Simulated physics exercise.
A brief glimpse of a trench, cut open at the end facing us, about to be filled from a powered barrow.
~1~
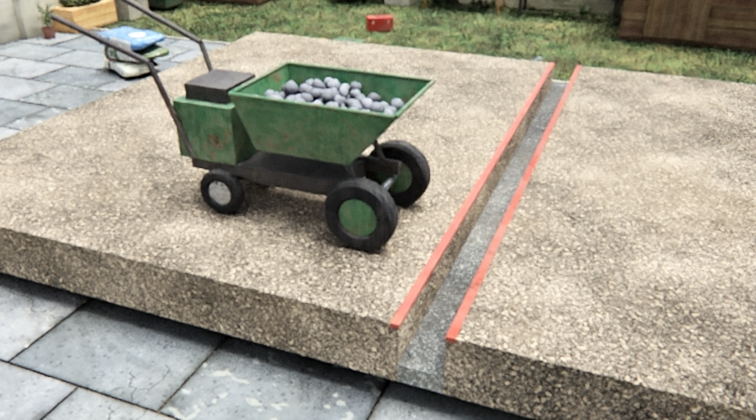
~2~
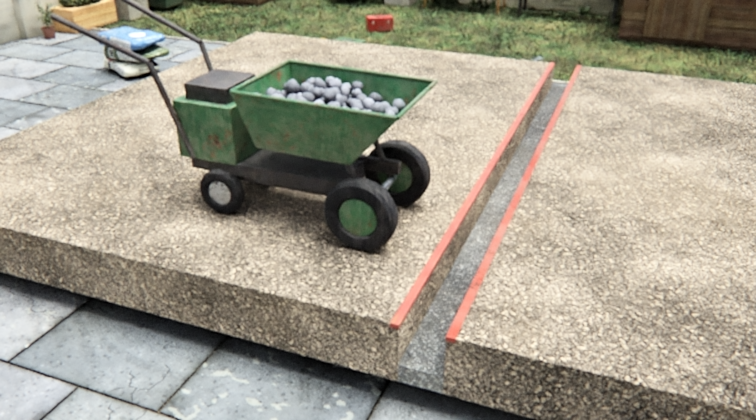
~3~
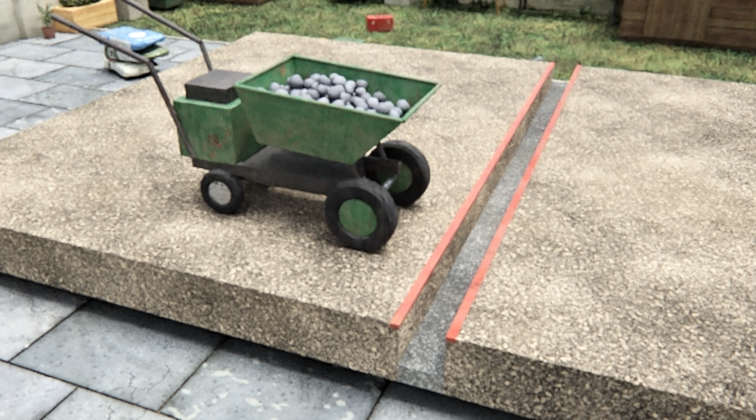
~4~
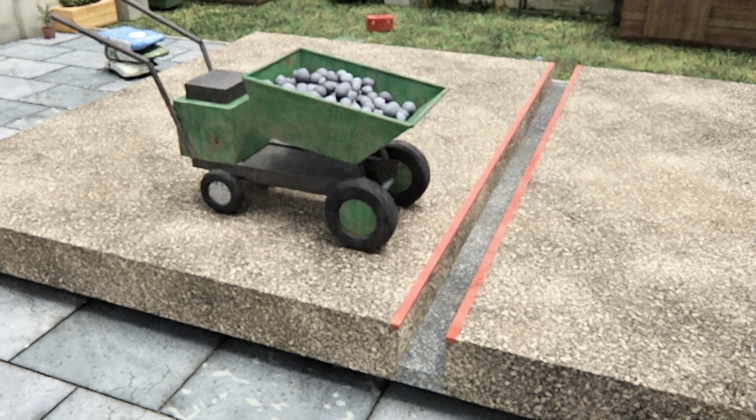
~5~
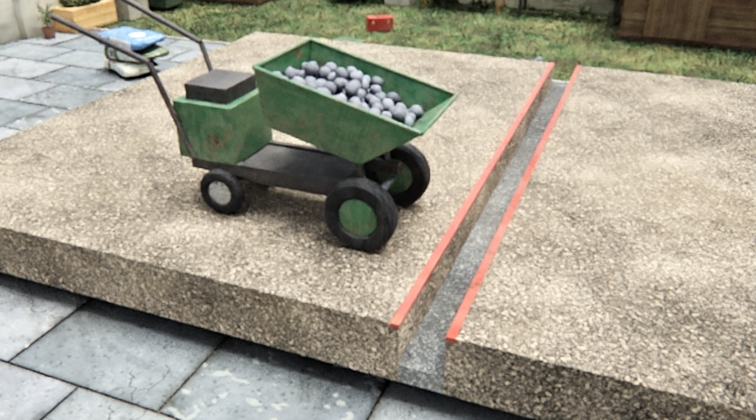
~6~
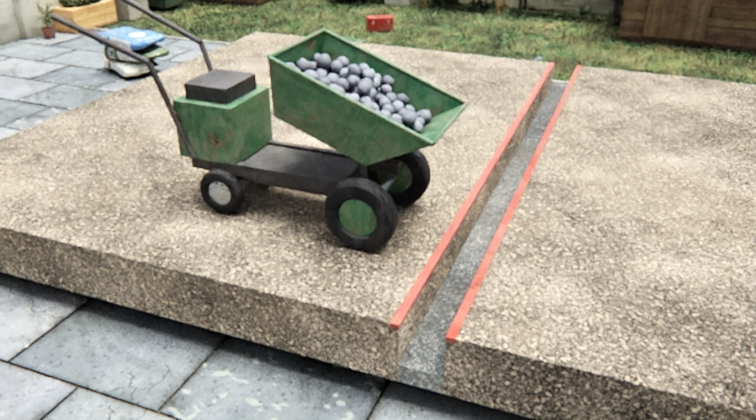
The green skip of a small barrow, loaded with grey cobbles, tilts steadily toward the right.
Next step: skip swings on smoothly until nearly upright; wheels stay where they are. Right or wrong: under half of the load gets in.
Right.
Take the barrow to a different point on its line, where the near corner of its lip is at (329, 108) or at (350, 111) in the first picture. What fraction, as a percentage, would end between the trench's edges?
The first stopping place yields 60 % and the other yields 70 %.
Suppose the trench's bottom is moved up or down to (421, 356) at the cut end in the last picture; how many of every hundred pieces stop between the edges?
The share would be around 10 per cent.
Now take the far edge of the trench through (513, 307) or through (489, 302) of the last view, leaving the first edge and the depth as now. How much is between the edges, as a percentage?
About 80 and 50 per cent.
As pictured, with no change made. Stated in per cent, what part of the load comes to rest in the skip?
Around 20 per cent.
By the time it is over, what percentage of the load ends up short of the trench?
0 percent.
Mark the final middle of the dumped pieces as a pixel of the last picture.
About (538, 250).
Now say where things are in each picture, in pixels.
The first frame shows lip of the skip near (395, 117), level; top of the load near (322, 104), round cobbles; first edge of the trench near (417, 286); far edge near (470, 298), the trench under half as wide as the skip, and about as deep as wide.
The second frame shows lip of the skip near (397, 118), tipped barely; top of the load near (324, 104).
The third frame shows lip of the skip near (403, 121), tipped barely; top of the load near (314, 97).
The fourth frame shows lip of the skip near (411, 126), tipped a little; top of the load near (321, 93).
The fifth frame shows lip of the skip near (421, 134), tipped a little; top of the load near (320, 86).
The sixth frame shows lip of the skip near (433, 144), tipped clearly; top of the load near (318, 86); first edge of the trench near (417, 286); far edge near (470, 298).
Shortly afterwards, skip tipped steeply; the whole lot in the skip.
Next, skip tipped right over; near two thirds in the skip; near a third beyond it; a little falling.
Some moments later, skip tipped right over; near a quarter in the skip; a little in or heaped over the trench; the bulk beyond it.
In the end, skip tipped right over; near a quarter in the skip; a little in or heaped over the trench; the bulk beyond it.
